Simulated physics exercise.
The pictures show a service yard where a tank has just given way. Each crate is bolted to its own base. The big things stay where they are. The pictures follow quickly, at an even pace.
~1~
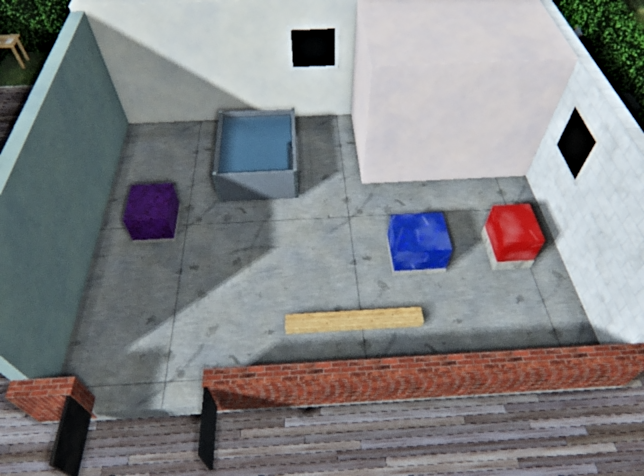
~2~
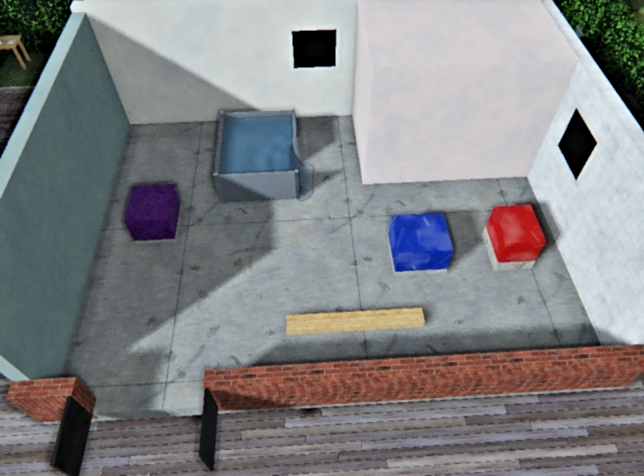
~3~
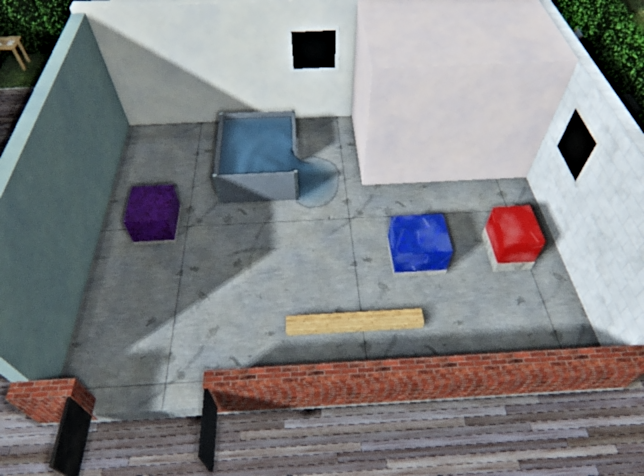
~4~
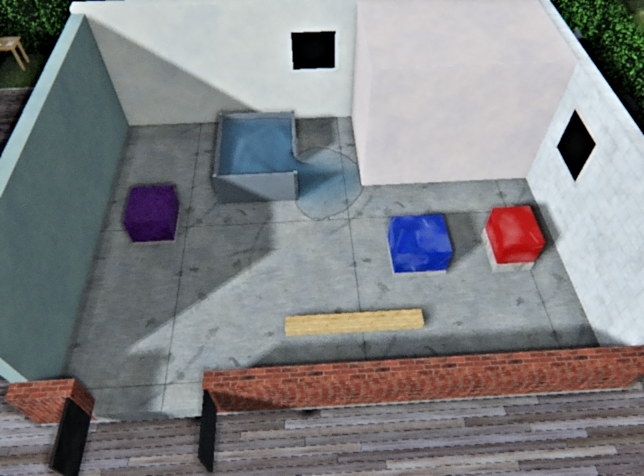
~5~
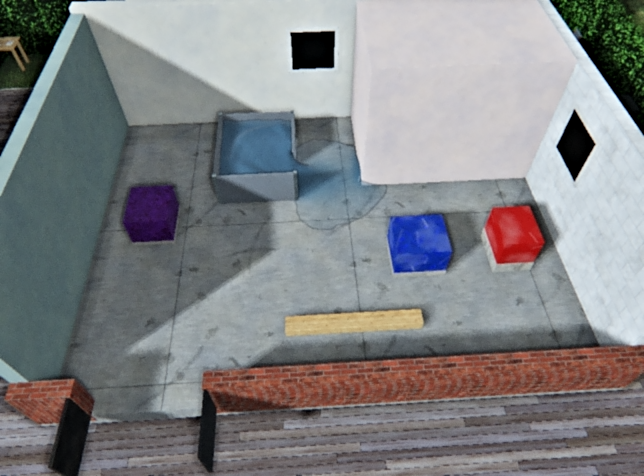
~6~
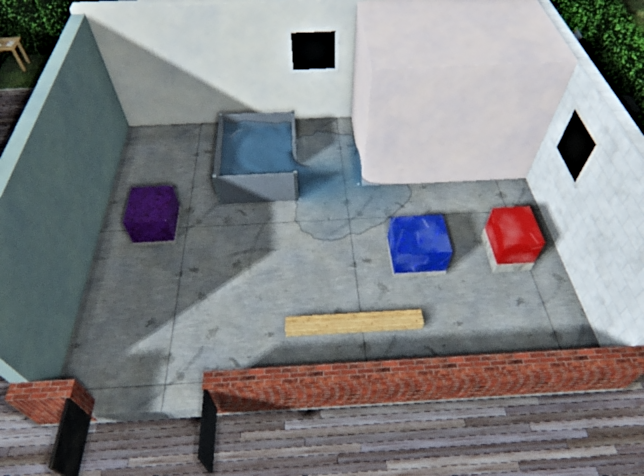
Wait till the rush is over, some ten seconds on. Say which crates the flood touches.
In the end: The purple crate escapes dry; the blue crate is wetted; the red crate escapes dry.
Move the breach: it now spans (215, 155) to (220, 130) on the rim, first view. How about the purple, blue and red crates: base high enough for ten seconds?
Purple gets wet; blue is spared; red remains dry.
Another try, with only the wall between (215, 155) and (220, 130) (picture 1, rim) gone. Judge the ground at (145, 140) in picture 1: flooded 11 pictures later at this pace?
Verdict: Flooded.
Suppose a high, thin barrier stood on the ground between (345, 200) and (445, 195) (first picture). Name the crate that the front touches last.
It is the purple one.
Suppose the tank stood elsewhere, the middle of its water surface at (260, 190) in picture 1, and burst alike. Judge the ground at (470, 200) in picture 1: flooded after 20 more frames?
At that place: Under water.
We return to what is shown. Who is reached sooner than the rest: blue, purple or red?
It is the one in blue.
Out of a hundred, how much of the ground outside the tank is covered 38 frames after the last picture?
Near 60 in a hundred.
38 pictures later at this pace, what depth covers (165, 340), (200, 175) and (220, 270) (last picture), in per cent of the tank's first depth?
Roughly 2, 0 and 2 per cent, in turn.
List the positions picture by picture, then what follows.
In the first frame, still water in the tank at (256, 143).
In the second frame, water pours out at (295, 174) and has run to (302, 164).
In the third frame, water pours out at (295, 175) and has run to (334, 172).
In the fourth frame, the front is at (358, 169), out from the gap at (295, 176).
In the fifth frame, water pours out at (294, 176) and has run to (382, 190).
In the sixth frame, the front is at (407, 191), out from the gap at (294, 176).
A moment on, water covers 20 % of the floor; the purple crate not reached, the blue crate water round its plinth, the red crate water round its plinth.
Next, water covers 25 % of the floor; the purple crate not reached, the blue crate water round its plinth, the red crate water round its plinth.
Then, water covers 45 % of the floor; the purple crate not reached, the blue crate water round its plinth, the red crate water round its plinth.
Later, water covers 60 % of the floor; the purple crate water round its plinth, the blue crate water round its plinth, the red crate water round its plinth.
In the end, water covers 95 % of the floor; the purple crate stayed above the water, the blue crate was topped, the red crate stayed above the water.
